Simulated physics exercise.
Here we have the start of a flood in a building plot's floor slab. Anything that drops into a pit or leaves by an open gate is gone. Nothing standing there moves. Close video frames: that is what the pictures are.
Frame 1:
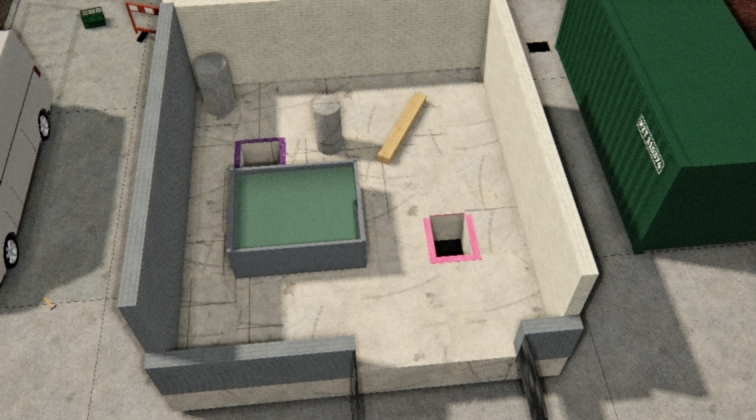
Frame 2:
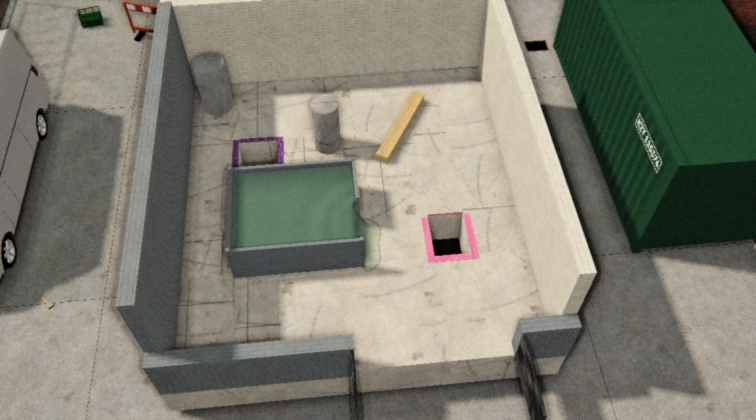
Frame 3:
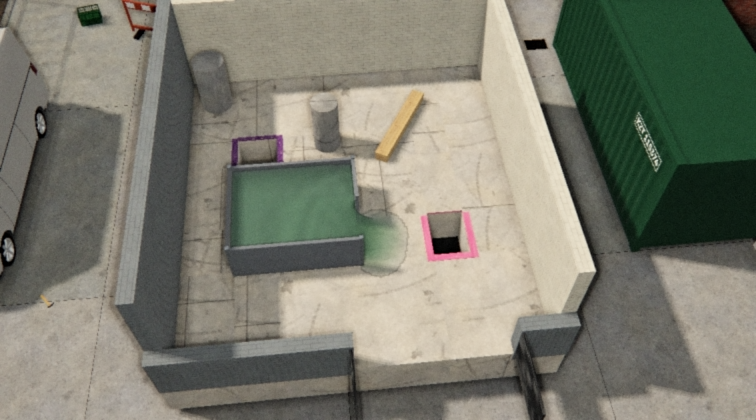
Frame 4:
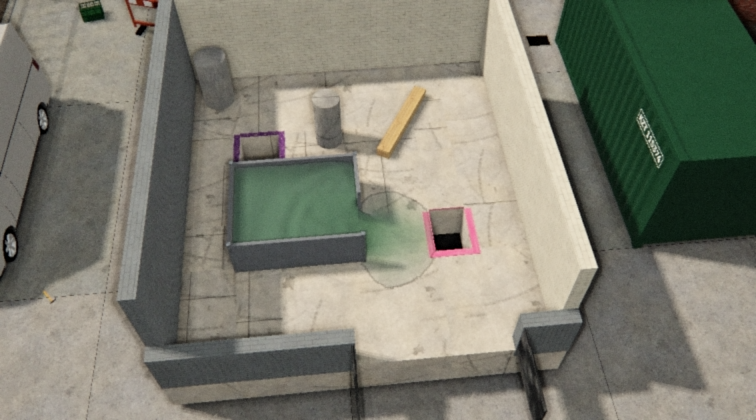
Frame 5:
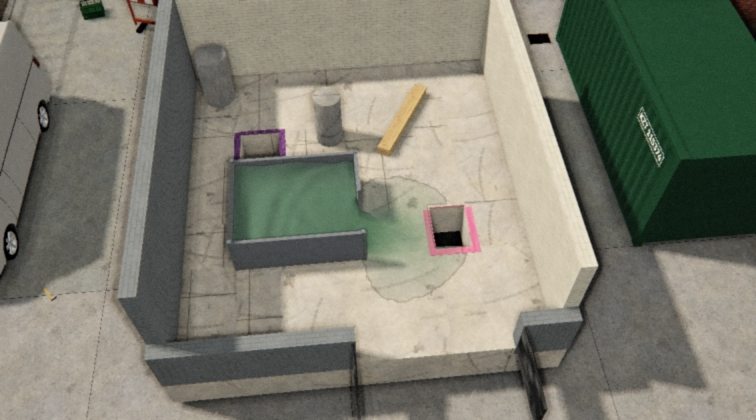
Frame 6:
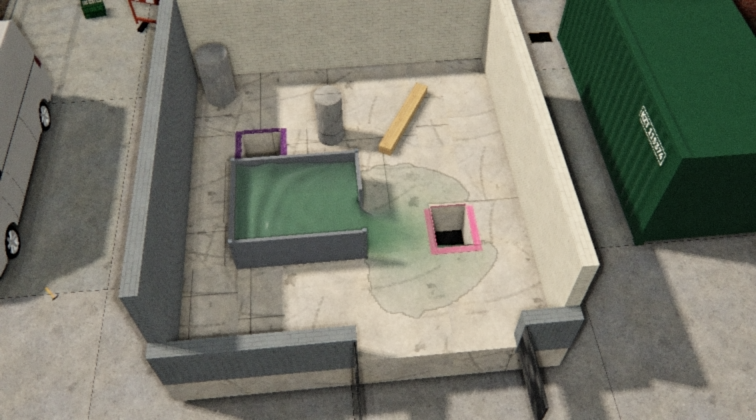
Green water pours from a gap in a gray tank and spreads right across the floor.
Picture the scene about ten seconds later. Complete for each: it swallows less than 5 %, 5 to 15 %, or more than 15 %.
Completed: The gate swallows more than 15 %; the pink pit swallows more than 15 %; the purple pit swallows less than 5 %.
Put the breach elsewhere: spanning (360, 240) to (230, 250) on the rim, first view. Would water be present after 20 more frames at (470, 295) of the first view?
Check at the given point: Inundated.
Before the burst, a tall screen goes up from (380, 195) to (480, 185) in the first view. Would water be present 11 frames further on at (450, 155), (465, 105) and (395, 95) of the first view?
Result in the order given: Unaffected, unaffected, unaffected.
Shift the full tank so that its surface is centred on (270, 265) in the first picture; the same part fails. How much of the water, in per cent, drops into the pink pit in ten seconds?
I'd put the pink pit near 15 per cent of the whole.
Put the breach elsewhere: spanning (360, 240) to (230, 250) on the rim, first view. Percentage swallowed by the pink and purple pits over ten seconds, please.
The pink pit gets 4 per cent and the purple pit 6 per cent.
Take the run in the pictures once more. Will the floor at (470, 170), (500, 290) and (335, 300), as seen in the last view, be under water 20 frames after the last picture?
Note - in order: Inundated / inundated / not inundated.
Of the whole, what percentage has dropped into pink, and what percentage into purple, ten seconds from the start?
The first comes to roughly 42 percent, the second to roughly 0 percent.
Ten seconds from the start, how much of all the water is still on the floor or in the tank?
Some 38 parts in a hundred have not run off.
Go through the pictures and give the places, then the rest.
Still water in the open tank at (296, 206), in the first frame.
The front is at (373, 265), out from the gap at (359, 236), in the second frame.
Water pours out at (358, 235) and has run to (403, 232), in the third frame.
Water pours out at (360, 232) and has run to (433, 252), in the fourth frame.
Water pours out at (360, 230) and has run to (461, 251), in the fifth frame.
Water pours out at (361, 228) and has run to (491, 253), in the sixth frame.
A moment on, water covers 25 % of the floor; the gate 0 %, the pink pit 9 %, the purple pit 0 %.
Next, water covers 25 % of the floor; the gate 3 %, the pink pit 17 %, the purple pit 0 %.
Then, water covers 30 % of the floor; the gate 7 %, the pink pit 25 %, the purple pit 0 %.
Later, water covers 40 % of the floor; the gate 14 %, the pink pit 35 %, the purple pit 0 %.
In the end, water covers 45 % of the floor; the gate 20 %, the pink pit 43 %, the purple pit 0 %.
